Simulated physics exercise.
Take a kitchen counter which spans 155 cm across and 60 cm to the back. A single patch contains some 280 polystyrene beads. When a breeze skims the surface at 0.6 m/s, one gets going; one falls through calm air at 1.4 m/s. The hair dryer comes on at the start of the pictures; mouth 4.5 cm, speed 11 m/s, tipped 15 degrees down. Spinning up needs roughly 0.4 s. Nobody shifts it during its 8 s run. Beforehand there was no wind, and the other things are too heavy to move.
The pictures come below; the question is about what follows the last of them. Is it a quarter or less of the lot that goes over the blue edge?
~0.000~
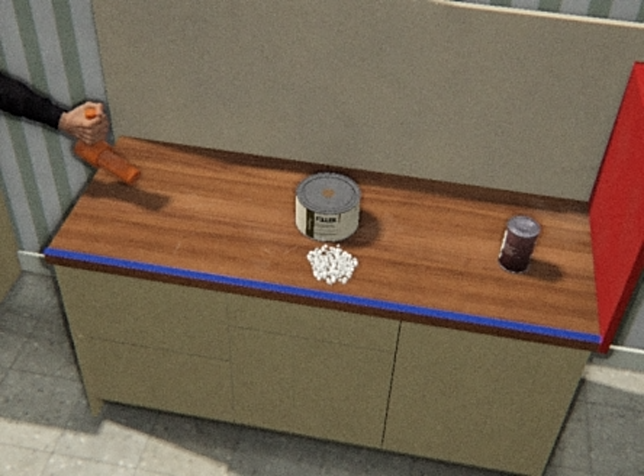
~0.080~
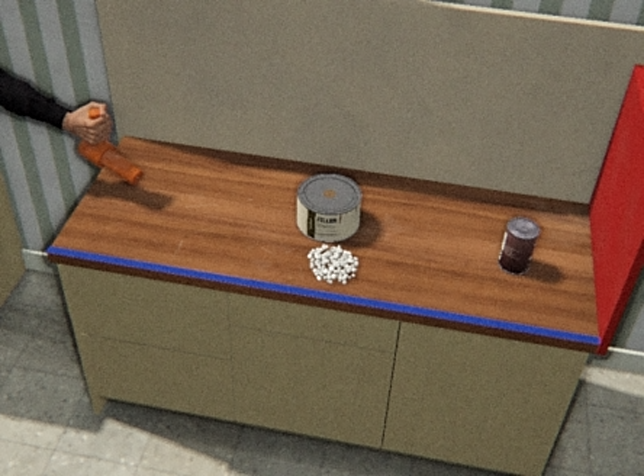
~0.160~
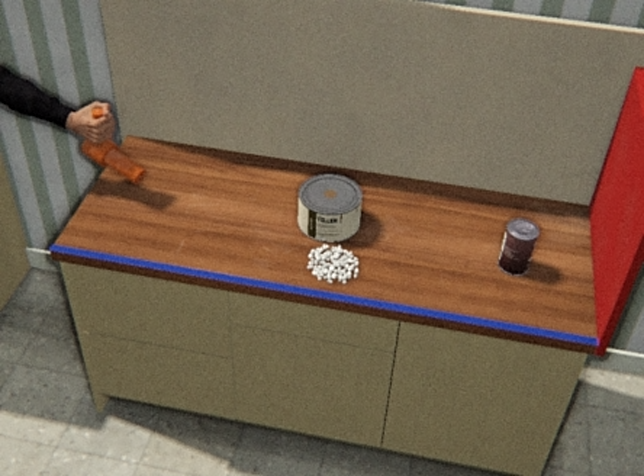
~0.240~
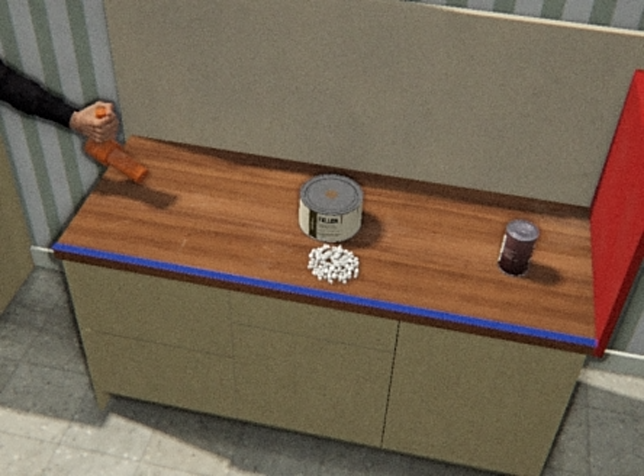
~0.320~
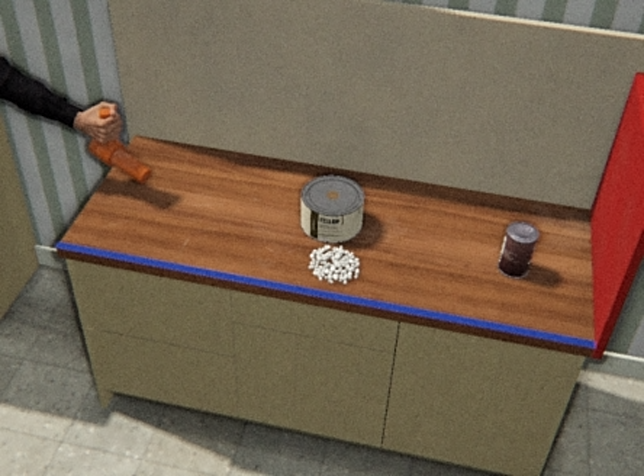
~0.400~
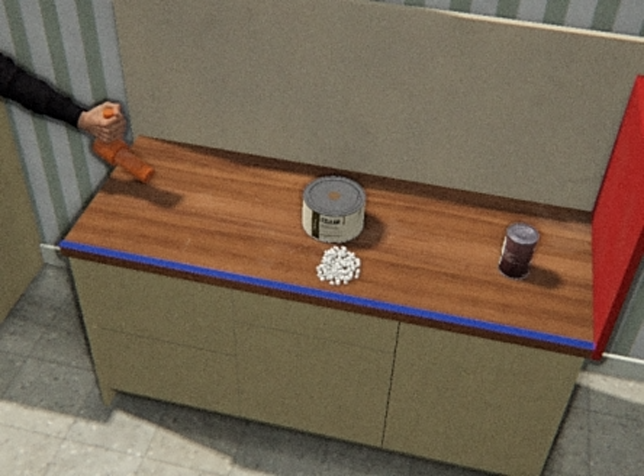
No: I reckon that edge claims more than a quarter of the pile.
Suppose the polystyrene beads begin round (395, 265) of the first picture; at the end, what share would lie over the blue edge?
About 20 %.
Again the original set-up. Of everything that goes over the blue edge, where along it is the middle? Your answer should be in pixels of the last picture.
I'd say roughly (460, 324).
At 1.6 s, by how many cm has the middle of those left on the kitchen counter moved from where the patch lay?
The centre sits some 75 cm from where it began.
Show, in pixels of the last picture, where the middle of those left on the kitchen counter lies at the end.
I'd put it around (573, 210).
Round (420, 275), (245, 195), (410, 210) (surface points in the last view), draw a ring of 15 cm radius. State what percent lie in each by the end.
First spot near 0 %, second near 0 %, third near 0 %.
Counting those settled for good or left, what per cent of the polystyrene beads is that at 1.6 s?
My guess would be around 50 %.
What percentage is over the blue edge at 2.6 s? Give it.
Roughly 60 per cent.
After 1.6 s the count stands so, 55 % are over the blue edge; the middle of those still in play is near (591, 253).
After 2.6 s the count stands so, 60 % are over the blue edge; the middle of those still in play is near (580, 217).
After 4.4 s the count stands so, 60 % are over the blue edge; the middle of those still in play is near (580, 215).
After 8.0 s, at the end, 61 % are over the blue edge; the middle of those still in play is near (573, 210).
